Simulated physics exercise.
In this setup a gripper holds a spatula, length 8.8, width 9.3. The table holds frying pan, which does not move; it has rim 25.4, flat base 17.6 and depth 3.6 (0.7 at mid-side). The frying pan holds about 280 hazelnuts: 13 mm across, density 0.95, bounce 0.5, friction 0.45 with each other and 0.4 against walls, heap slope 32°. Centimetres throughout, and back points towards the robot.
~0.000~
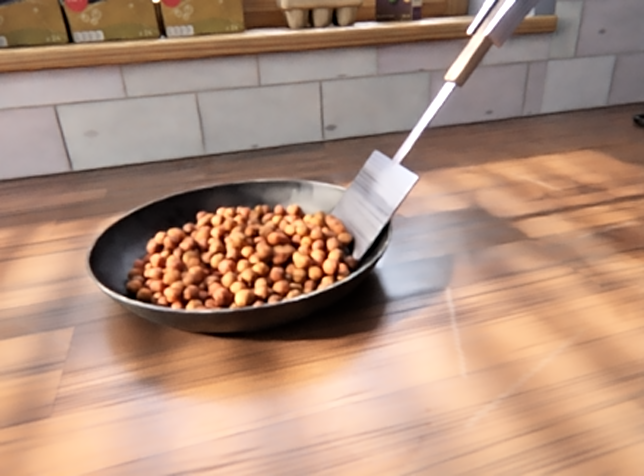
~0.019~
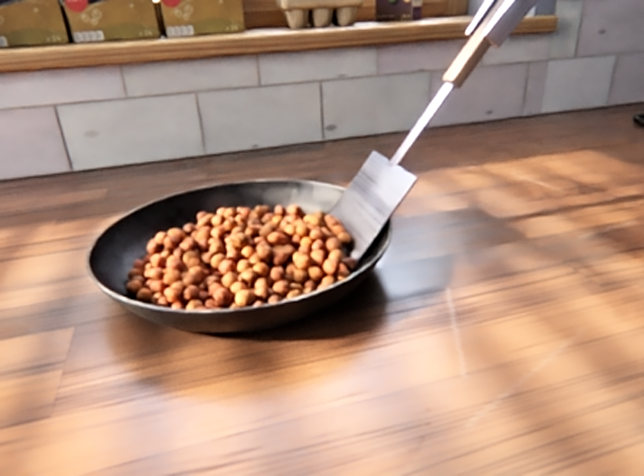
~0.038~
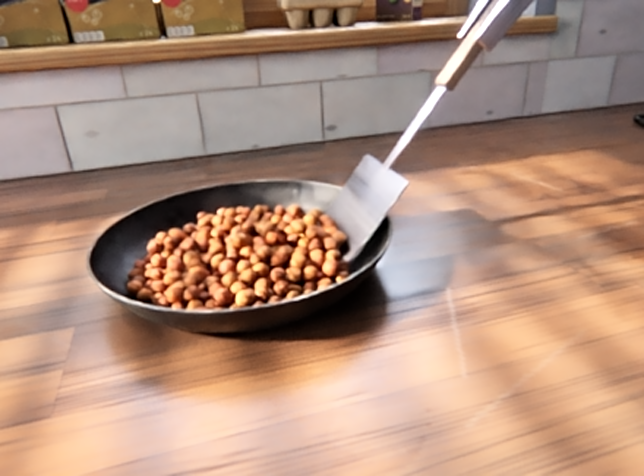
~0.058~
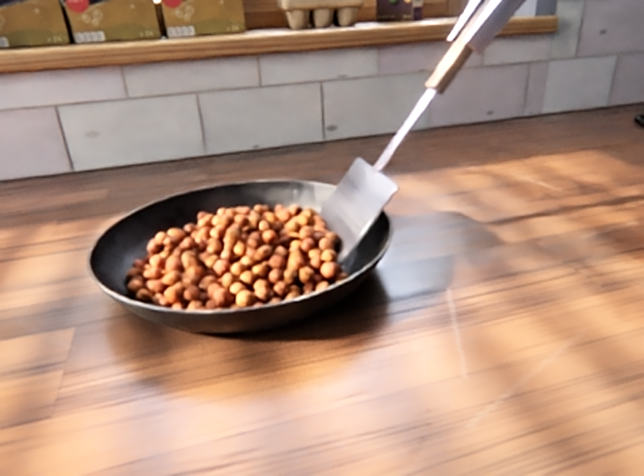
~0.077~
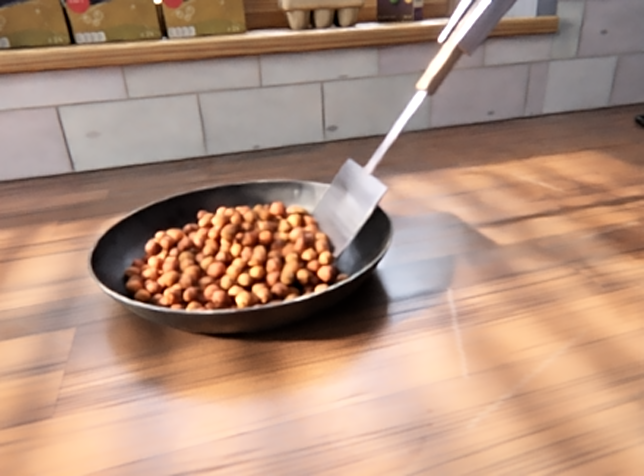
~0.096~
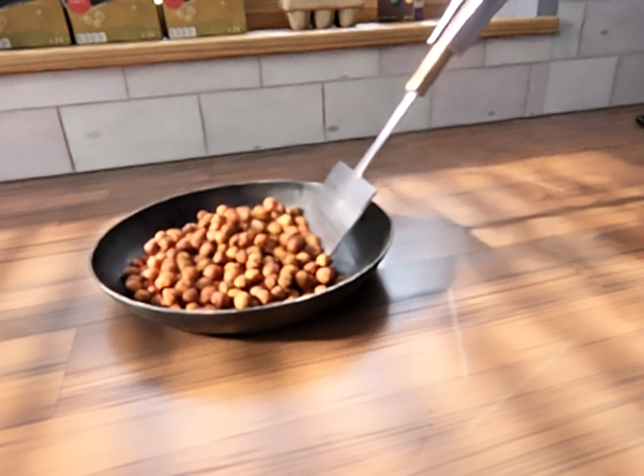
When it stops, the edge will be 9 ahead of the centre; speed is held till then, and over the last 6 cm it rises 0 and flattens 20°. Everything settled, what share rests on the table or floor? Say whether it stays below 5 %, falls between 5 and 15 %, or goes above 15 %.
It falls between 5 and 15 %.
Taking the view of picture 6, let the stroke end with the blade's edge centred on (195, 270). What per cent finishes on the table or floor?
About 0 per cent.
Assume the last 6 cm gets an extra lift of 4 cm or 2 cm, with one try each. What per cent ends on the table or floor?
Estimates, in order: 20 % then 15 %.
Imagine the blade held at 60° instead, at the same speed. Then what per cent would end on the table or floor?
Result, estimated: 10 %.
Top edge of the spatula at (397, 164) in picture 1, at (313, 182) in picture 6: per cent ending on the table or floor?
15 per cent.
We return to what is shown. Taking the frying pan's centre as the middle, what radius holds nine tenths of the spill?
I'd put it at about 20 centimetres.
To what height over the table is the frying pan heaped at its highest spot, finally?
Height at rest: Roughly 6.0 cm.
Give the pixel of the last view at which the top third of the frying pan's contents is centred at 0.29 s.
It is centred close to (171, 248).
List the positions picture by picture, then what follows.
In the first picture, spatula top edge at (396, 163), sloping 51°; upper third of the load around (248, 242), from x 135 to 350, top at y 210; 285 in the frying pan.
In the second picture, spatula top edge at (394, 164), sloping 51°; upper third of the load around (248, 242), from x 135 to 350, top at y 210.
In the third picture, spatula top edge at (386, 167), sloping 51°; upper third of the load around (254, 242), from x 135 to 345, top at y 210.
In the fourth picture, spatula top edge at (377, 170), sloping 51°; upper third of the load around (255, 241), from x 135 to 340, top at y 210.
In the fifth picture, spatula top edge at (367, 172), sloping 51°; upper third of the load around (251, 240), from x 135 to 340, top at y 210.
In the sixth picture, spatula top edge at (357, 174), sloping 51°; upper third of the load around (252, 241), from x 130 to 340, top at y 205; 285 in the frying pan.
By 0.20 s, sloping 51°, highest piece 4 above the table; 285 in the frying pan.
By 0.29 s, sloping 43°, highest piece 5 above the table; 285 in the frying pan.
By 0.54 s, sloping 31°, highest piece 5 above the table; 263 in the frying pan, 20 on the table or floor, 2 on the blade or in flight.
By 1.59 s, sloping 31°, highest piece 5 above the table; 262 in the frying pan, 23 on the table or floor.
Final count, 262 in the frying pan, 23 on the table or floor. That is 8 % on the table or floor.
